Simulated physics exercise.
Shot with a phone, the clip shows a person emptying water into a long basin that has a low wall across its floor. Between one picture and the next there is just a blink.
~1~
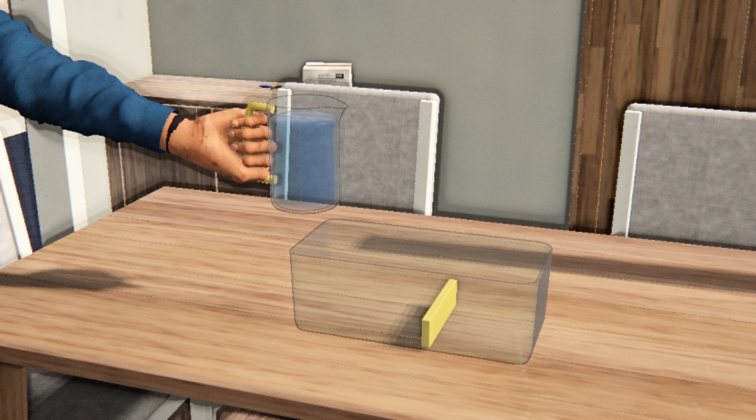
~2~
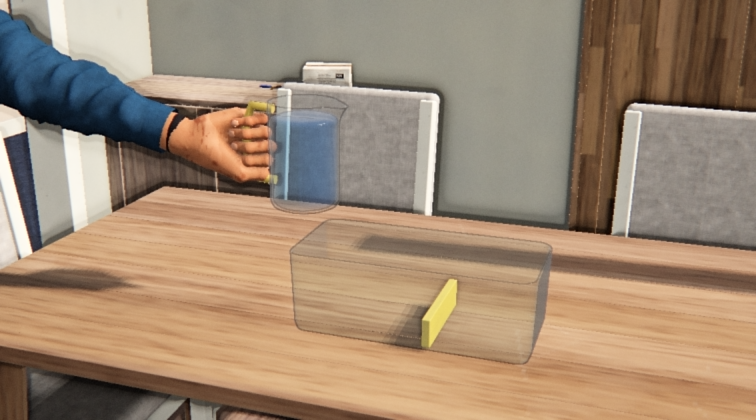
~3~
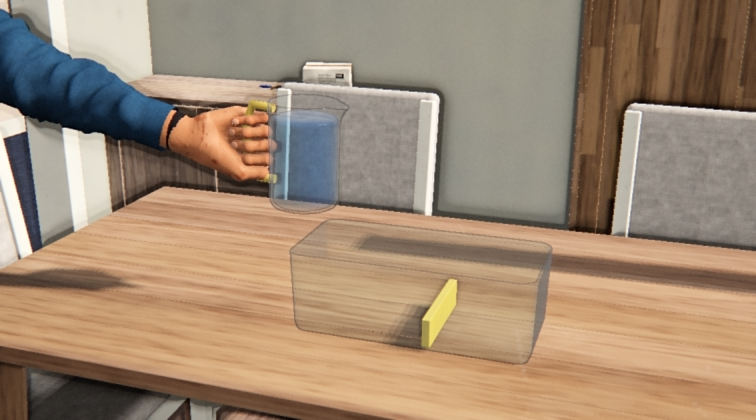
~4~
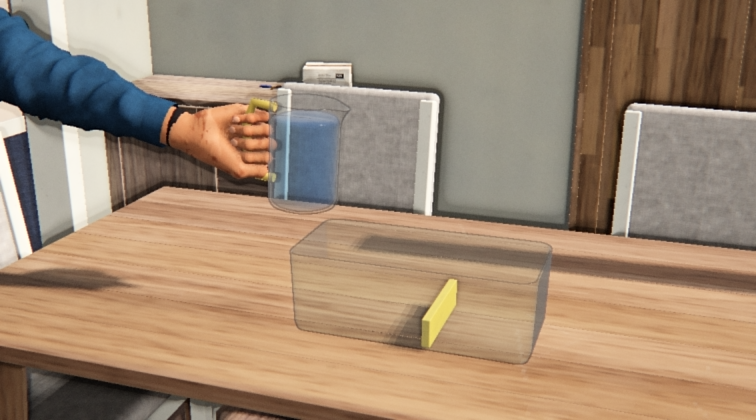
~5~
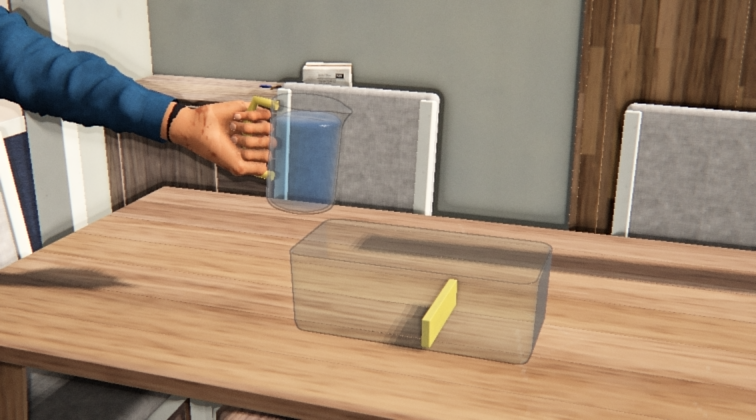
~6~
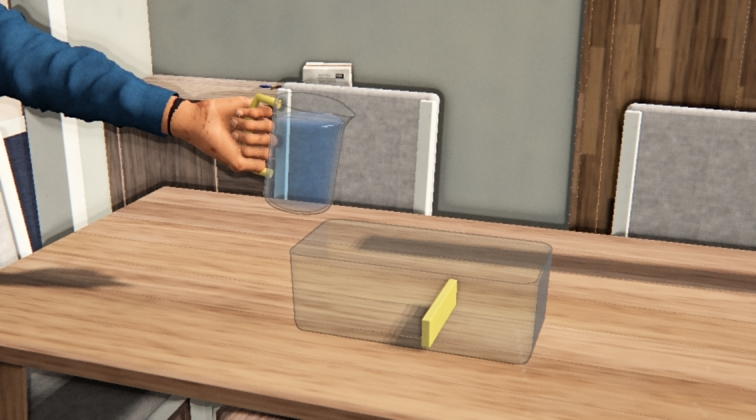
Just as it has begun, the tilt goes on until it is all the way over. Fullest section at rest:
You'll see the biggest pool sitting over to the left once it stops.
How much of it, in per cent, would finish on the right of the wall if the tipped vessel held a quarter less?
5 per cent or so.
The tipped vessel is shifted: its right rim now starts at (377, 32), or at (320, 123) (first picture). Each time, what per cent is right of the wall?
85 and 5 per cent.
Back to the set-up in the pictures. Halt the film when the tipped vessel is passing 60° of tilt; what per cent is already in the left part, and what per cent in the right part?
Near 0 in a hundred left, near 0 in a hundred right.
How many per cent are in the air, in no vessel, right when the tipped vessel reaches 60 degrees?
Share out of both vessels: Approx. 10 %.
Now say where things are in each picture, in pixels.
In the first picture, it leans 0°; its right rim is at (347, 106); the water meets the walls at (275, 114) and (338, 119); the long basin's rim runs from (309, 236) to (545, 265); the wall's top is at (440, 300).
In the second picture, it leans 0°; its right rim is at (347, 106); the water meets the walls at (275, 114) and (338, 119).
In the third picture, it leans 2°; its right rim is at (348, 107); the water meets the walls at (276, 114) and (339, 120).
In the fourth picture, it leans 4°; its right rim is at (350, 109); the water meets the walls at (277, 115) and (340, 121).
In the fifth picture, it leans 6°; its right rim is at (352, 112); the water meets the walls at (278, 115) and (341, 121).
In the sixth picture, it leans 10°; its right rim is at (355, 115); the water meets the walls at (280, 117) and (346, 122).
A moment on, the tilt is 60° and 90 per cent is still to pour, 2 is left of the wall and 0 right of it.
Next, the tilt is 94° and 47 per cent is still to pour, 36 is left of the wall and 1 right of it.
Then the tilt is 103° and 8 per cent is still to pour, 81 is left of the wall and 4 right of it.
Later the tilt is 103° and 0 per cent is still to pour, 91 is left of the wall and 5 right of it.
At rest 92 per cent lies left of the wall, 5 right of it and 3 outside.
